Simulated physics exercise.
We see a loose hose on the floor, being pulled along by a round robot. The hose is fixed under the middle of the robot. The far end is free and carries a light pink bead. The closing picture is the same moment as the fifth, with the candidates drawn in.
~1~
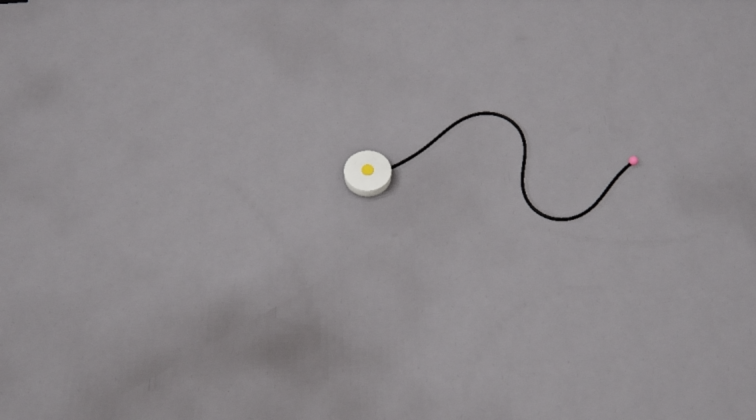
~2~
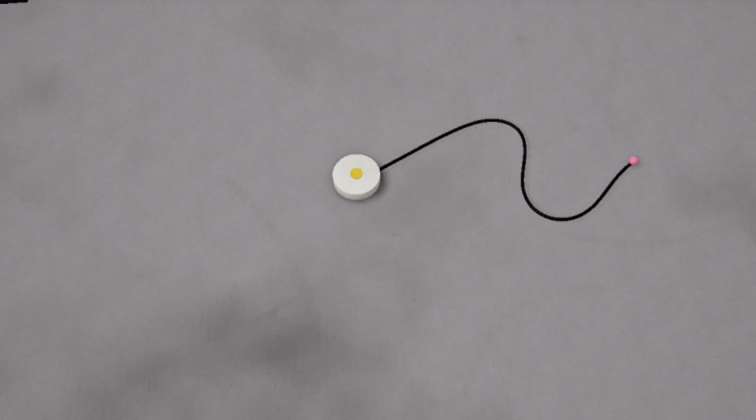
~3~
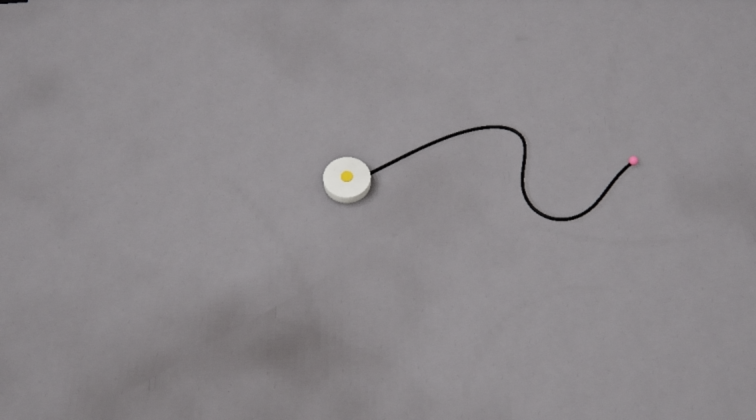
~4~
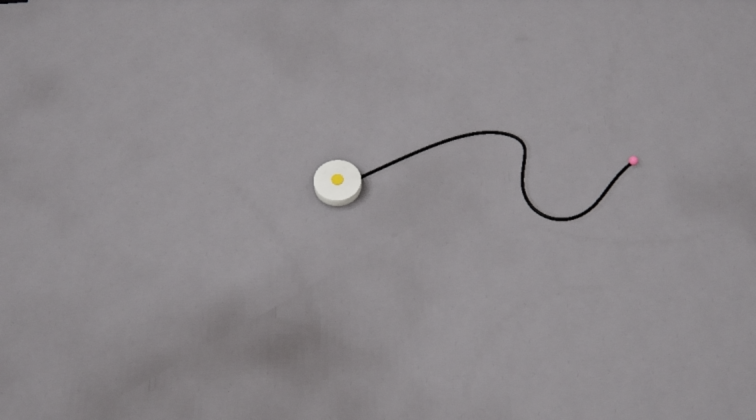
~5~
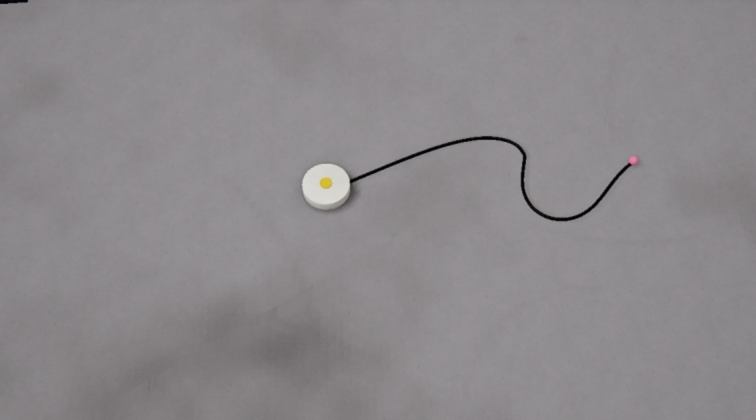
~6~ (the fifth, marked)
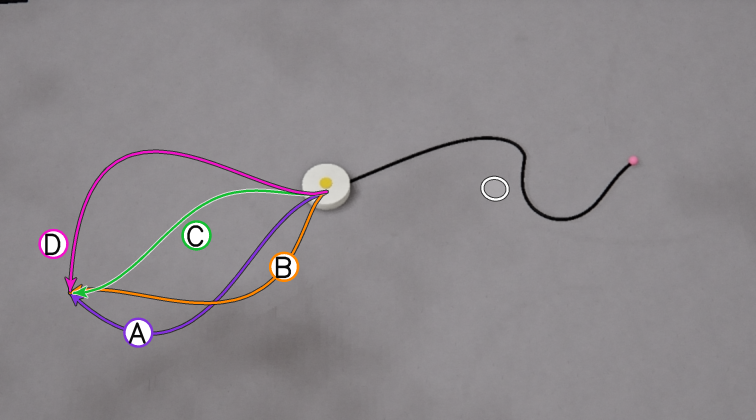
On a grey floor, a round white robot slides left, pulling a loose black hose straighter.
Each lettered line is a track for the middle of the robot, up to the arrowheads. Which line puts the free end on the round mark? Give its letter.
C is the one.
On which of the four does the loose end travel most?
Route D.
On the copy, A from (327, 192) via (213, 304) to (70, 293); B from (327, 192) via (234, 300) to (70, 293); C from (327, 192) via (192, 212) to (74, 293); D from (327, 192) via (155, 152) to (70, 291); the ring at (495, 189).
On C. First, robot (222, 191), middle of the hose (439, 189), free end (632, 162).
Then, robot (138, 256), middle of the hose (355, 204), free end (562, 182).
Finally, robot (67, 289), middle of the hose (291, 231), free end (496, 187); the free end is on the ring.
By contrast, A leaves the free end at (500, 206); B leaves the free end at (504, 208); D leaves the free end at (474, 178).
